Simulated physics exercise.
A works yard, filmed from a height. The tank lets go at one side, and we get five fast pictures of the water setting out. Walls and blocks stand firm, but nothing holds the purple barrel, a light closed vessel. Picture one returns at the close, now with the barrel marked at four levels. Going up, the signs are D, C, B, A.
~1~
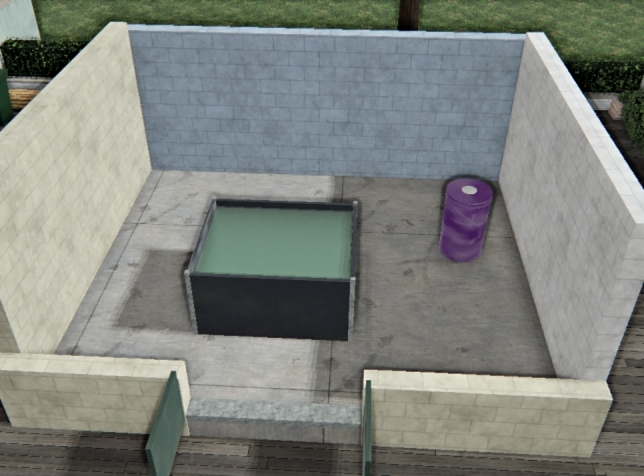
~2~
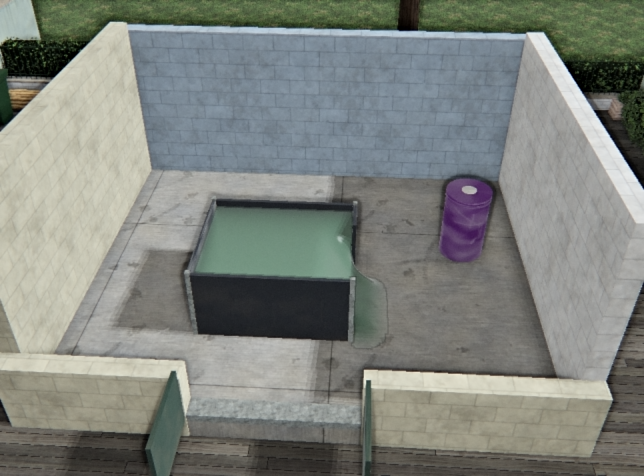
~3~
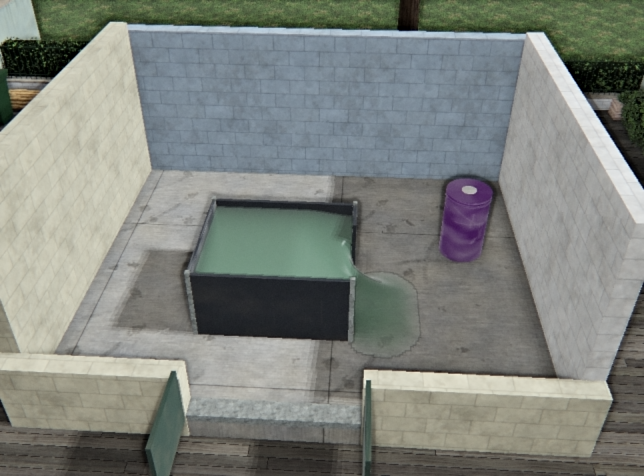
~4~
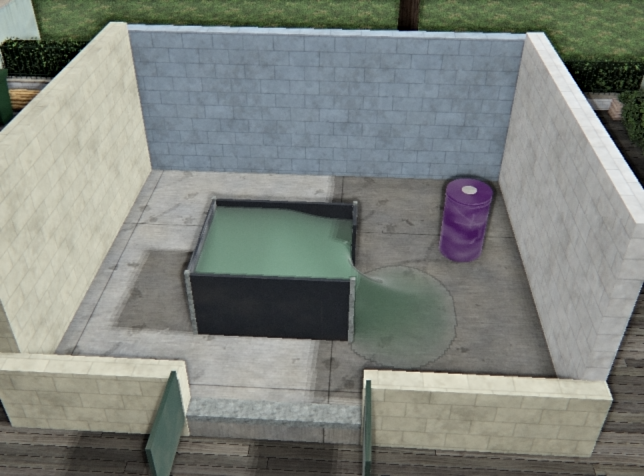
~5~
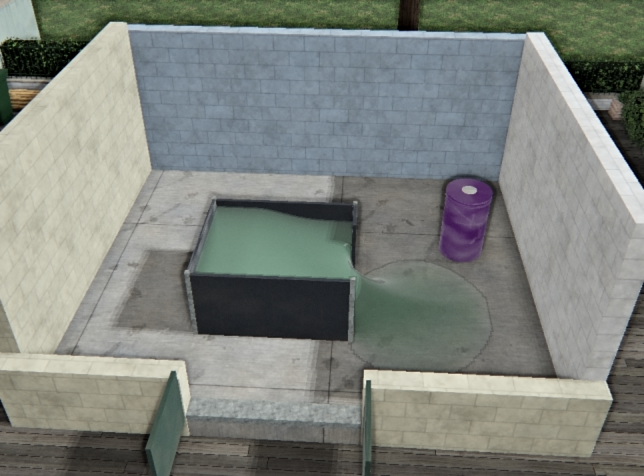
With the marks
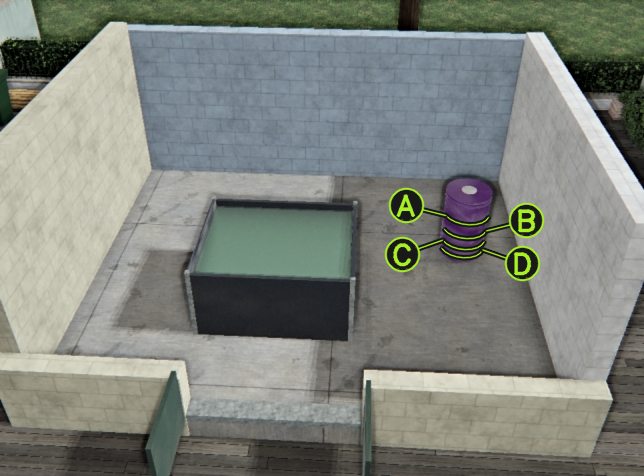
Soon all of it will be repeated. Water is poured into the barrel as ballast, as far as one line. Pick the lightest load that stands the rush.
Go for B.
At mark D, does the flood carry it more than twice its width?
Yes.
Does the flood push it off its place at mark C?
Yes, it does.
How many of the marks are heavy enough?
Two of them.
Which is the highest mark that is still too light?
C.
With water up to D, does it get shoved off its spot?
Yes, that goes wrong.
In lime, A at (469, 224); B at (466, 238); C at (465, 249); D at (463, 257); from the bottom up D, C, B, A.
If A is chosen, it does not move.
If B is chosen, it does not move.
If C is chosen, it is pushed about half its own width away.
If D is chosen, it is pushed about 4 times its own width away.
